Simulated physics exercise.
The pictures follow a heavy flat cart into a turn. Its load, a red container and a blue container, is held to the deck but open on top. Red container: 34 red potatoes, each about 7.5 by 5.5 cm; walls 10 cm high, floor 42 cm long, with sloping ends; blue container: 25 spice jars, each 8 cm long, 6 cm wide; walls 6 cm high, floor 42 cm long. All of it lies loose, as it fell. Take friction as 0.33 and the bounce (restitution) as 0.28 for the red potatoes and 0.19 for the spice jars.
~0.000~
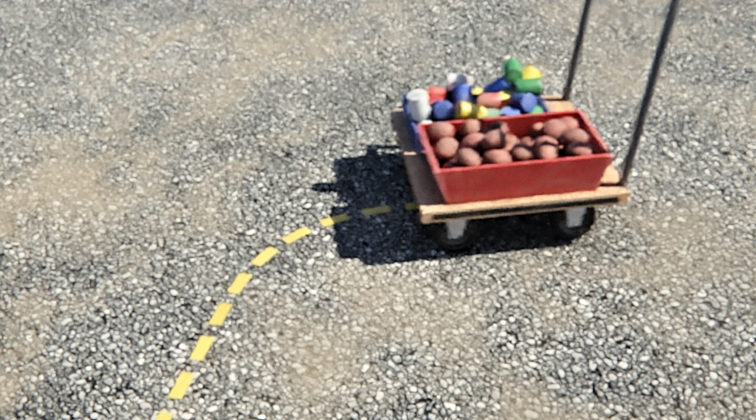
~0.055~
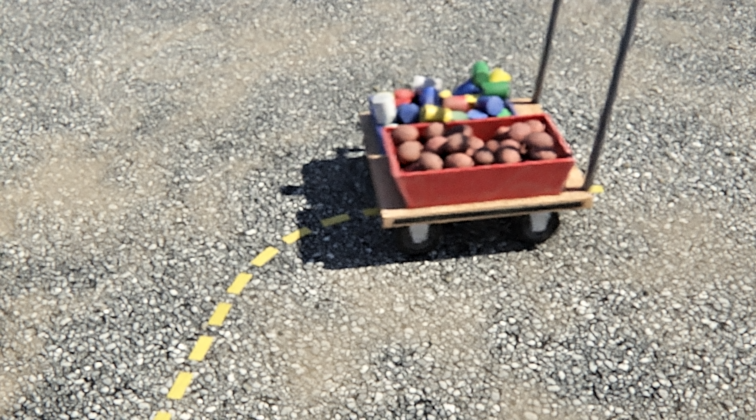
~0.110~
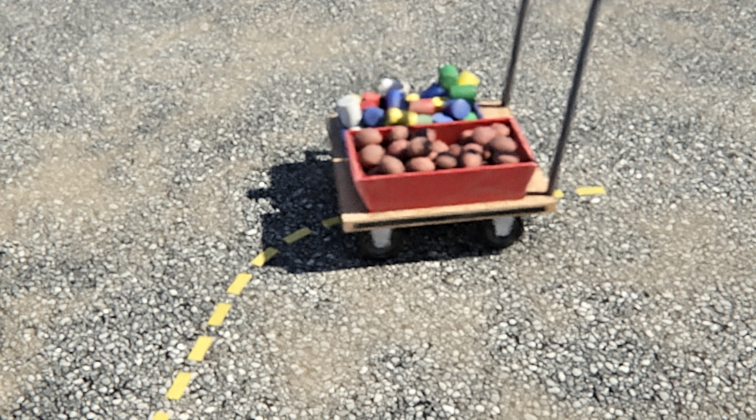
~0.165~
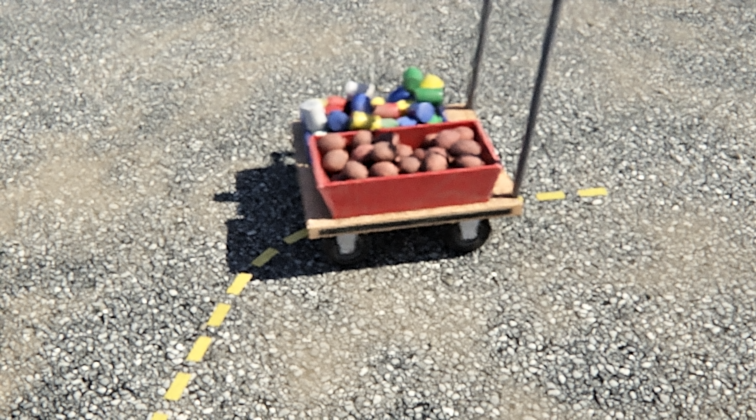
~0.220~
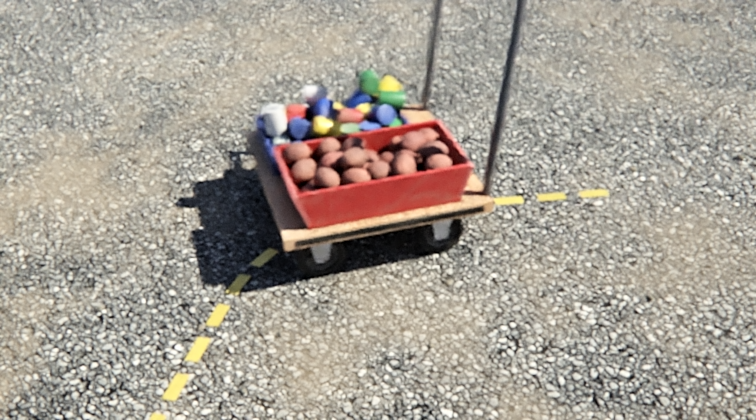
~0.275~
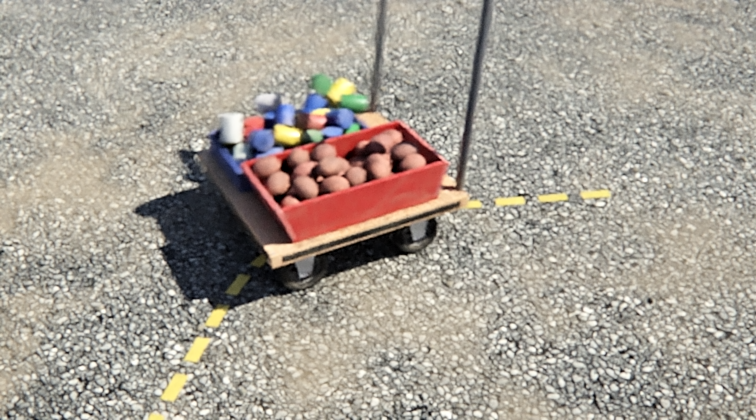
A wooden-decked cart carrying an open red container of round reddish-brown potatoes in front and a heap of small multicoloured items behind rolls leftward across sunlit grey gravel, seen from above at an angle. Two dark upright poles rise at its right, and a dashed yellow line curves across the ground. The cart follows the line, first straight, then turning toward the lower left, while the camera shifts only slightly.
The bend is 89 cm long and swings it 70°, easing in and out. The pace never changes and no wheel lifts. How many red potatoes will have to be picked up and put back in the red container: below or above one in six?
Out of the red container go under a sixth of the red potatoes.
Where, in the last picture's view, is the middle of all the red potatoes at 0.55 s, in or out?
Near (258, 254).
After 0.33 s, the red container has all 34 and the blue container is down by 4 of 25.
After 0.42 s, the red container has all 34 and the blue container is down by 5 of 25.
After 0.55 s, the red container has all 34 and the blue container is down by 7 of 25.
When it is over (at 1.01 s), the red container has all 34 and the blue container is down by 9 of 25. Asked share, 0 of 34, 0 per cent.
